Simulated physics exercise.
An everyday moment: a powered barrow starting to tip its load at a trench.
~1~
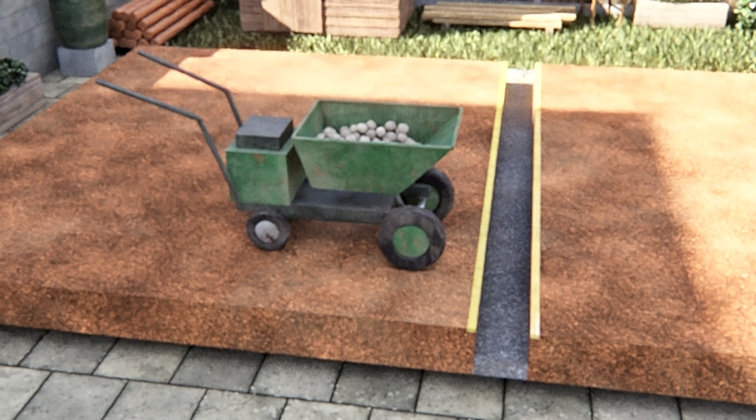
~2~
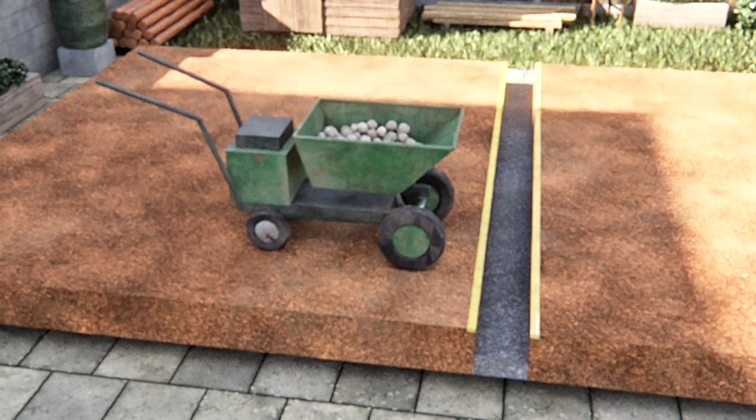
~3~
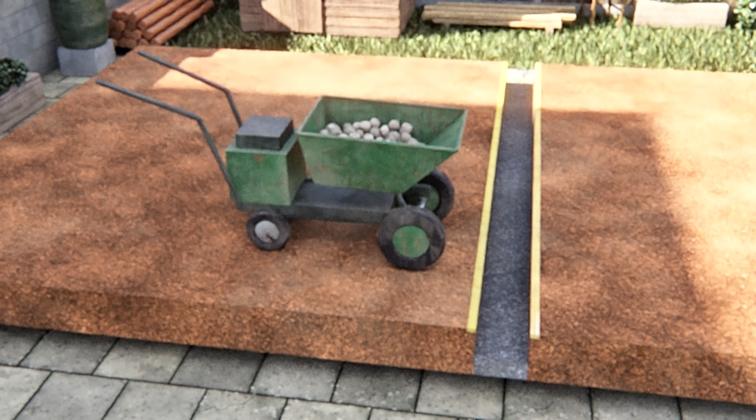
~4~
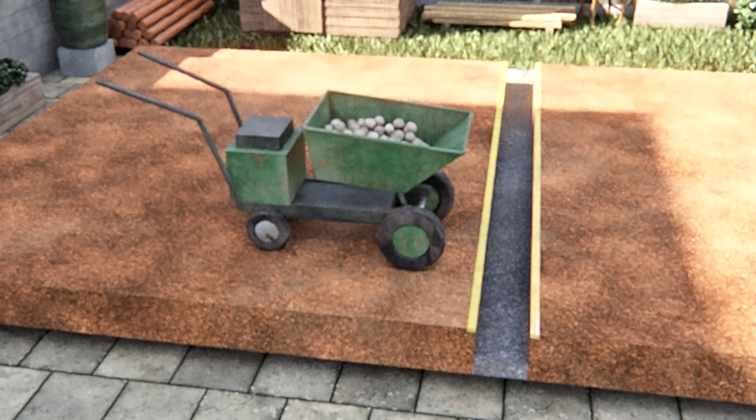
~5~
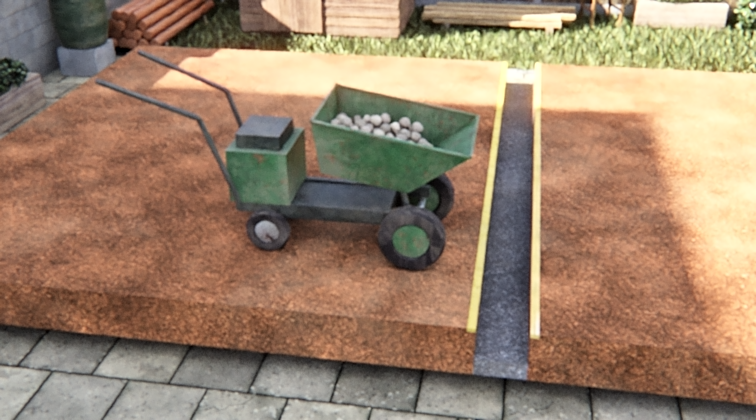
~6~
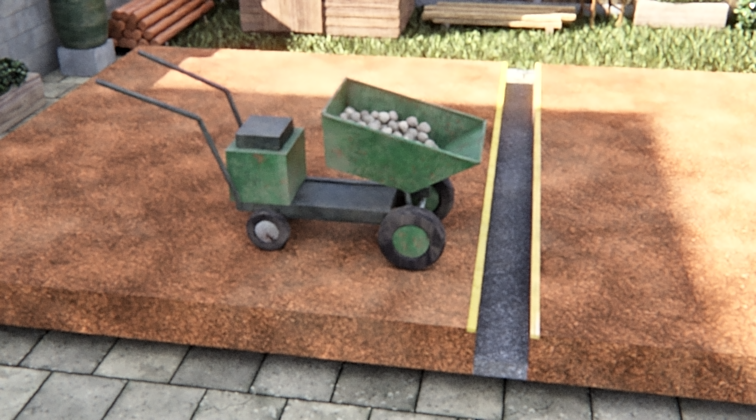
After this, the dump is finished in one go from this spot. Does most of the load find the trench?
Between the edges lies only the smaller part of the load.
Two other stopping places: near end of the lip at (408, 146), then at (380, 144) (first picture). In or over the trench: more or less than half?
At the first place above a half, at the second above a half.
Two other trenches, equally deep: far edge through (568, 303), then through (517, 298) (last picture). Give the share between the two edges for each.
The first gives 80 %, the second 0 %.
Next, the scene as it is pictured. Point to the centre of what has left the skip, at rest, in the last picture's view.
Close to (560, 251).
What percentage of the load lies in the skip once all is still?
It comes to 0 per cent or so.
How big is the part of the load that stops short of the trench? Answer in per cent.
Close to 0 per cent.
Soon after the last picture, skip tipped steeply; all in the skip.
A little later, skip tipped steeply; most in the skip; a stray few in or heaped over the trench; a small part beyond it; a stray few falling.
Later still, skip tipped right over; a small part in the skip; about a quarter in or heaped over the trench; most beyond it.
By the end, skip tipped right over; about a quarter in or heaped over the trench; most beyond it.
